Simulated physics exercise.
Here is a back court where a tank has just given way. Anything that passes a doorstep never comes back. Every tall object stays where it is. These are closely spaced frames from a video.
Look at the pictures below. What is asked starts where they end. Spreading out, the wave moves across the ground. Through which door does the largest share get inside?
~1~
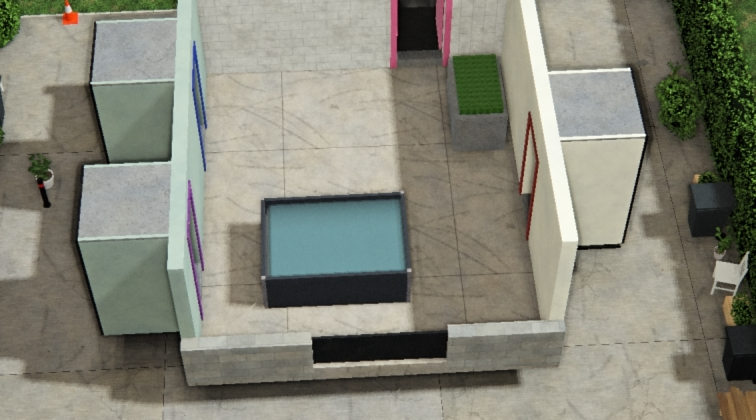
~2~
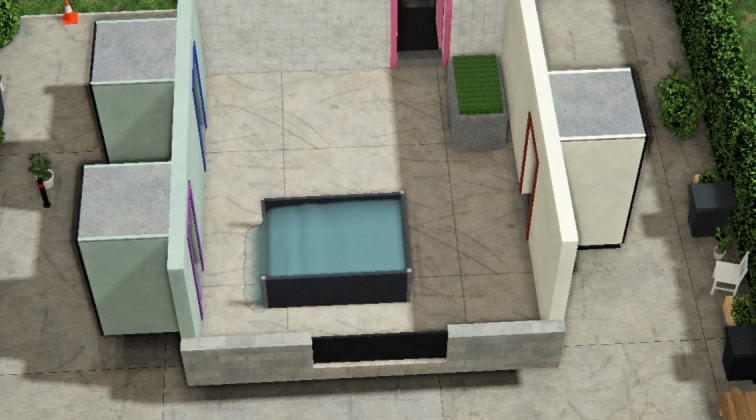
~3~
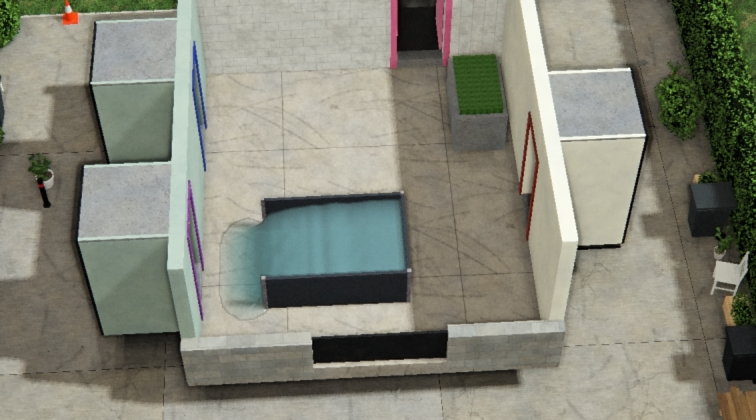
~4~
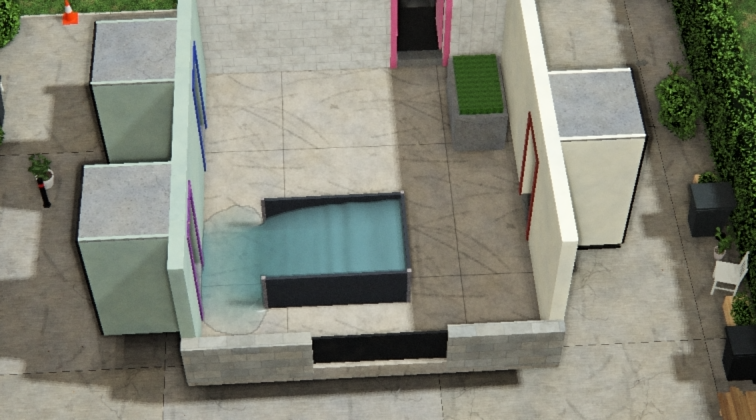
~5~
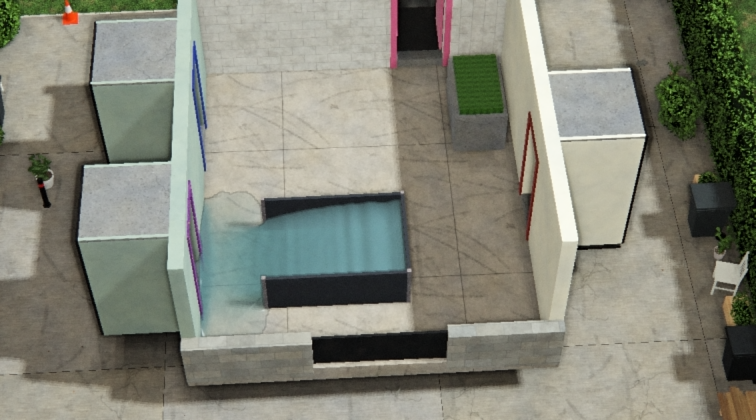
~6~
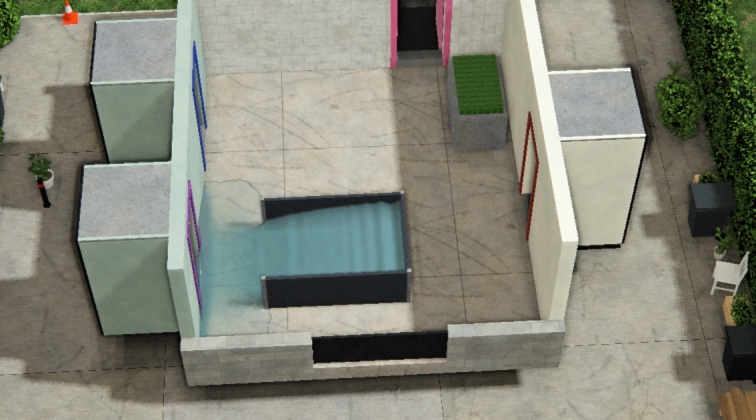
The purple one.
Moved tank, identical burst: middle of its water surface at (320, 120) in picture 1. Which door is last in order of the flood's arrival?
The red-painted one comes last.
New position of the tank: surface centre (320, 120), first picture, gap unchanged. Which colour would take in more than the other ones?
The blue one.
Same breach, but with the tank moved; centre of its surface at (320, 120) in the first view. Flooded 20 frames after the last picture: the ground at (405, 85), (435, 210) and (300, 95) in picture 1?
Log, spots in order: Taken by the flood / unwetted / taken by the flood.
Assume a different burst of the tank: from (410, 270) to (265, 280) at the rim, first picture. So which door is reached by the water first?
First comes the one in purple.
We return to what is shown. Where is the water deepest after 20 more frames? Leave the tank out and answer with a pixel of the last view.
Somewhere near (538, 345).
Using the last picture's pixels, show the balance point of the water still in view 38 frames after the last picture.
My guess is about (365, 207).
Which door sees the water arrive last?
The final one is the red door.
A moment on, water covers 20 % of the floor; purple door a lot in, pink door not reached, blue door wet at the sill, nothing in, red door not reached.
Next, water covers 40 % of the floor; purple door a lot in, pink door not reached, blue door wet at the sill, nothing in, red door not reached.
Then, water covers 65 % of the floor; purple door a lot in, pink door wet at the sill, nothing in, blue door wet at the sill, nothing in, red door not reached.
Later, water covers 85 % of the floor; purple door a lot in, pink door wet at the sill, nothing in, blue door wet at the sill, nothing in, red door wet at the sill, nothing in.
In the end, water covers 100 % of the floor; purple door a lot in, pink door wet at the sill, nothing in, blue door wet at the sill, nothing in, red door some in; the purple door has let in the most.
